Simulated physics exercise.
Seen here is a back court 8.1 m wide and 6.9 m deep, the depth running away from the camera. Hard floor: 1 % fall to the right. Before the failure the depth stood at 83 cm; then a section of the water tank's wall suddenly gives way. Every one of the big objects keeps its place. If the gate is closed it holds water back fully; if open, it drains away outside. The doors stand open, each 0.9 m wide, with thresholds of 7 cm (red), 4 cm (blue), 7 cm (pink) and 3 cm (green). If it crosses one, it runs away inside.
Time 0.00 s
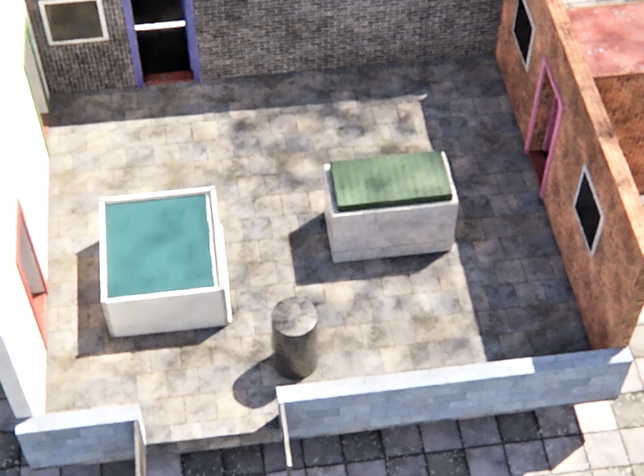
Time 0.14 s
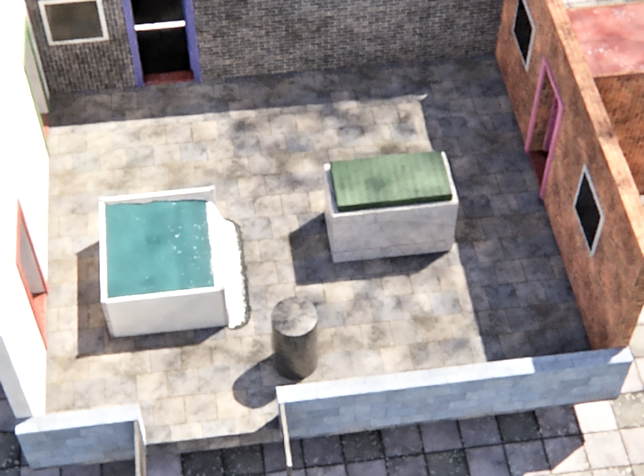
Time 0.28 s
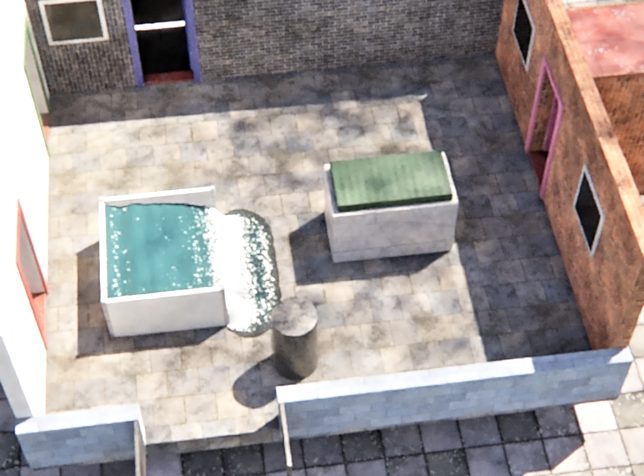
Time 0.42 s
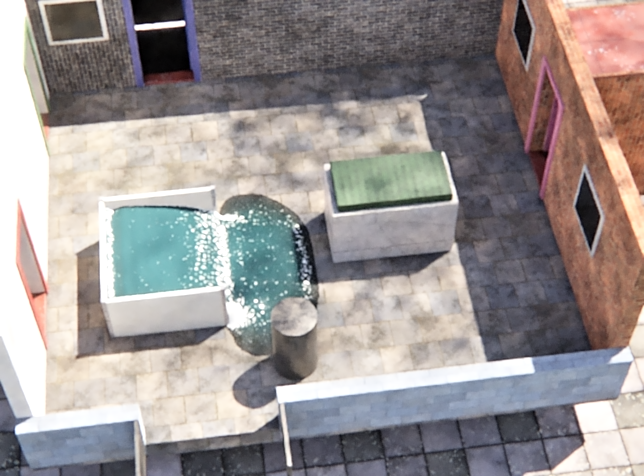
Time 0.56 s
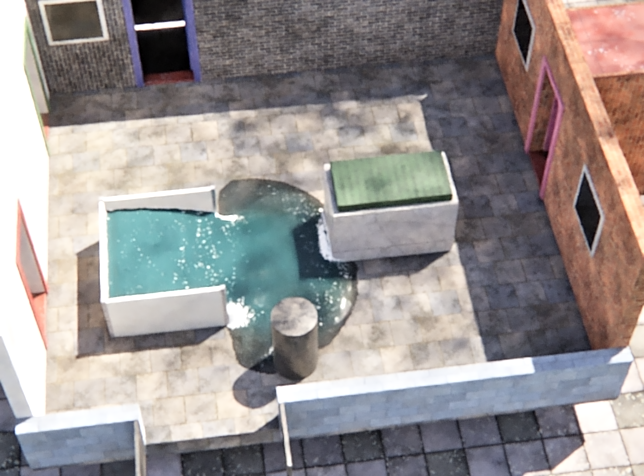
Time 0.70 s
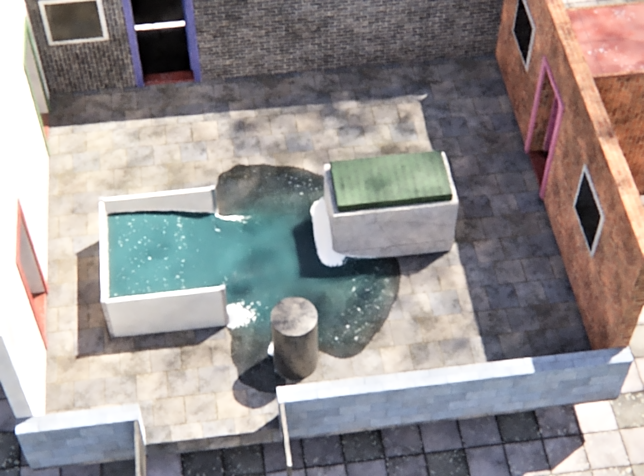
A courtyard held a white-walled tank of still teal water until its right side opened and water poured out, spreading across the paving around a gray cylinder and against a green-topped block.
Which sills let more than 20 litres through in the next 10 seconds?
In the next 10 seconds: The red door stays at or under it; the blue door stays at or under it; the pink door lets more through; the green door stays at or under it.
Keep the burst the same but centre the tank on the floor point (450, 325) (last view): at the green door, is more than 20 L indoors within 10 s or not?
So the green door tops the limit.
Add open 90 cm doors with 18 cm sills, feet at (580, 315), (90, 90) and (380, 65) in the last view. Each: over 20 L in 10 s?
The first one exceeds it, the second one doesn't reach it, and the third one doesn't reach it.
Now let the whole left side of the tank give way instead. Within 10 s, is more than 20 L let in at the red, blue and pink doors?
Door by door - red: Out of bounds, blue: Out of bounds, pink: Within bounds.
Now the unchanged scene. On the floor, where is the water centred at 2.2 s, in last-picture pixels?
(331, 257).
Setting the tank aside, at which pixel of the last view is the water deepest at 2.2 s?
Roughly at pixel (594, 377).
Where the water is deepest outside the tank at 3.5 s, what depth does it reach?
Around 30 centimetres.
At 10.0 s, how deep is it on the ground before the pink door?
The depth comes to around 11.0 centimetres.
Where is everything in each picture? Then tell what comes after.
The first picture shows still water, 83 cm deep, in the water tank at (161, 246).
In the second picture, the front is at (232, 327), 1.0 m from the gap at (218, 260); 0.5 m2 of floor is under water; 83 cm left at the back of the water tank.
In the third picture, water pours out at (219, 263) and has run 1.3 m, to (247, 214); typically 14 cm deep outside, 78 cm at the water tank's back.
In the fourth picture, the front is at a hidden place, 1.6 m from the gap at (219, 264); 3.4 m2 of floor is under water; 71 cm left at the back of the water tank.
In the fifth picture, the front is at (349, 304), 2.1 m from the gap at (219, 265); 5.3 m2 of floor is under water; 70 cm left at the back of the water tank.
In the sixth picture, water pours out at (219, 265) and has run 2.7 m, to (394, 277); typically 8 cm deep outside, 64 cm at the water tank's back.
After 1.4 s water covers 30 % of the floor and is deepest (50 cm) near (325, 256); red door not reached, blue door not reached, pink door not reached, green door not reached.
After 2.2 s water covers 50 % of the floor and is deepest (58 cm) near (594, 377); red door not reached, blue door not reached, pink door not reached, green door not reached.
After 3.5 s water covers 60 % of the floor and is deepest (30 cm) near (519, 375); red door not reached, blue door 4 cm at the sill, 0 L in, pink door 4 cm at the sill, 0 L in, green door not reached.
After 6.0 s water covers 75 % of the floor and is deepest (18 cm) near (494, 170); red door not reached, blue door 4 cm at the sill, 1 L in, pink door 10 cm at the sill, 8 L in, green door 3 cm at the sill, 0 L in.
After 10.0 s water covers 90 % of the floor and is deepest (12 cm) near (338, 202); red door not reached, blue door 5 cm at the sill, 3 L in, pink door 11 cm at the sill, 64 L in, green door 2 cm at the sill, 2 L in.
